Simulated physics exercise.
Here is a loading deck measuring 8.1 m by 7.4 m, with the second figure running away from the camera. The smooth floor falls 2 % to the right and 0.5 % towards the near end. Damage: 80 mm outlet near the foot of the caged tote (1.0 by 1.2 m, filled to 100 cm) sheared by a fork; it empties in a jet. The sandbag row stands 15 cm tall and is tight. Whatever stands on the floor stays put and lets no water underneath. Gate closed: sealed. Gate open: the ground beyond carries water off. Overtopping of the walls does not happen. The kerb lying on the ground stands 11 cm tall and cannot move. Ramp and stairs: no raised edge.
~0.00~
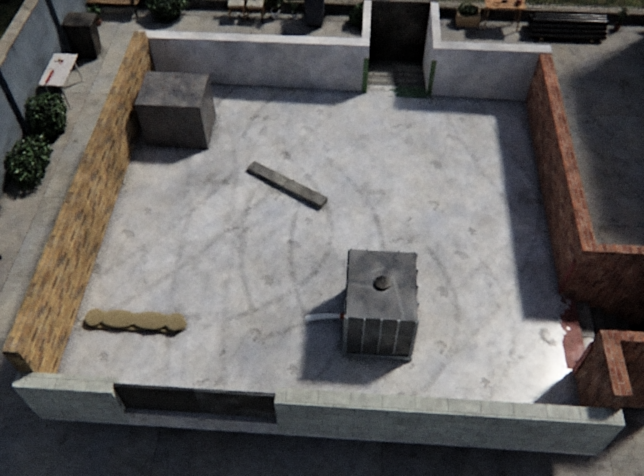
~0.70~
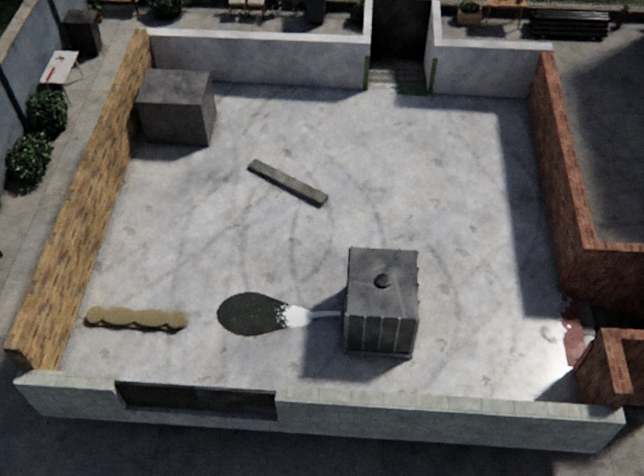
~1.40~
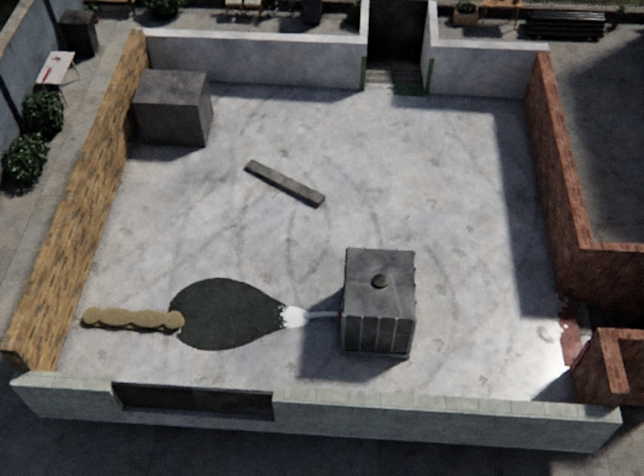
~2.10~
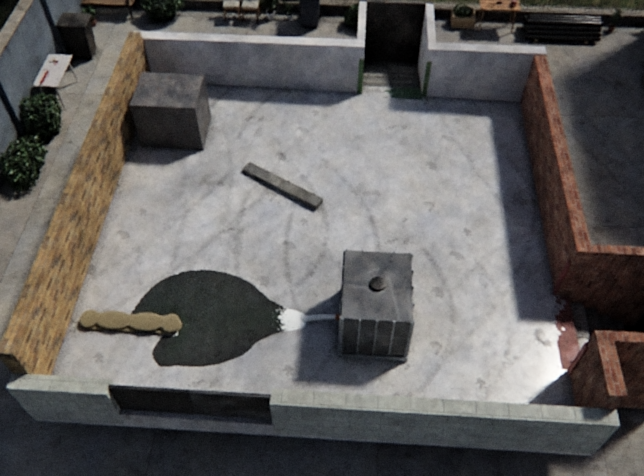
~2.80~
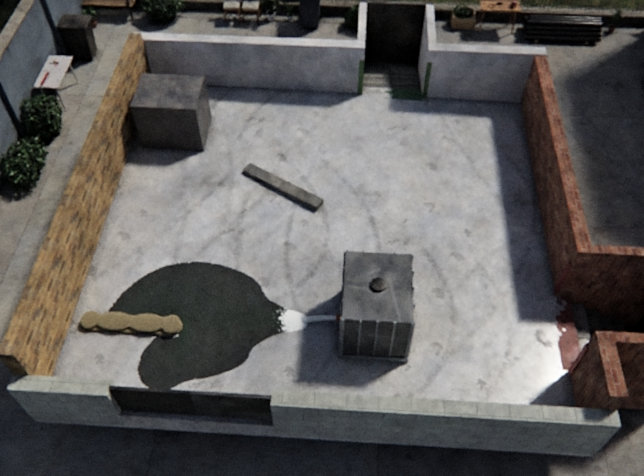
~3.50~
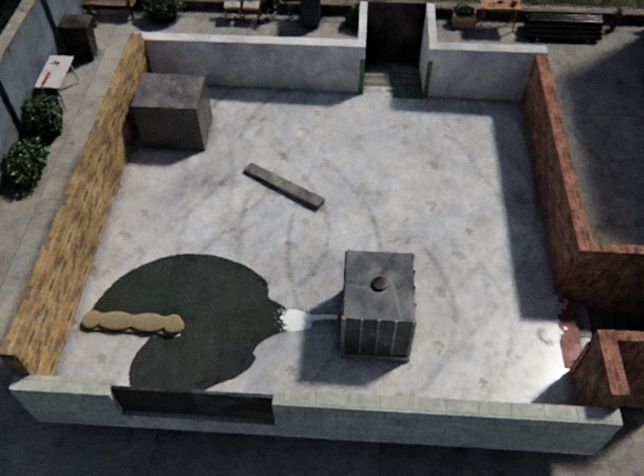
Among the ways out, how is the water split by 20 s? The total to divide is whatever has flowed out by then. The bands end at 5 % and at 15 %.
The gate takes less than 5 %; the stairwell (marked red) takes less than 5 %; the ramp down (marked green) takes not even 5 %.
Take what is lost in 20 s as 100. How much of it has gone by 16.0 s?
Roughly 0 per cent.
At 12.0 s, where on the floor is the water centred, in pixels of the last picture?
Roughly at (223, 308).
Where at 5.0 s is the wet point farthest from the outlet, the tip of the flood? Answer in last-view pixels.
Tip position: Roughly (86, 286), last view.
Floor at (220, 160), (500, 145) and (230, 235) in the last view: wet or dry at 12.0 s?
Respectively: Clear, clear and covered.
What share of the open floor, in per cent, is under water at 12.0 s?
Near 30 per cent of the floor.
After 5.0 s water covers 10 % of the floor and is deepest (4 cm) near (182, 329); gone so far, the gate 0 %, the stairwell (marked red) 0 %, the ramp down (marked green) 0 %.
After 8.0 s water covers 20 % of the floor and is deepest (4 cm) near (182, 329); gone so far, the gate 0 %, the stairwell (marked red) 0 %, the ramp down (marked green) 0 %.
After 12.0 s water covers 30 % of the floor and is deepest (4 cm) near (184, 320); gone so far, the gate 0 %, the stairwell (marked red) 0 %, the ramp down (marked green) 0 %.
After 16.0 s water covers 35 % of the floor and is deepest (4 cm) near (195, 320); gone so far, the gate 0 %, the stairwell (marked red) 0 %, the ramp down (marked green) 0 %.
After 20.0 s water covers 45 % of the floor and is deepest (4 cm) near (575, 429); gone so far, the gate 0 %, the stairwell (marked red) 0 %, the ramp down (marked green) 0 %.
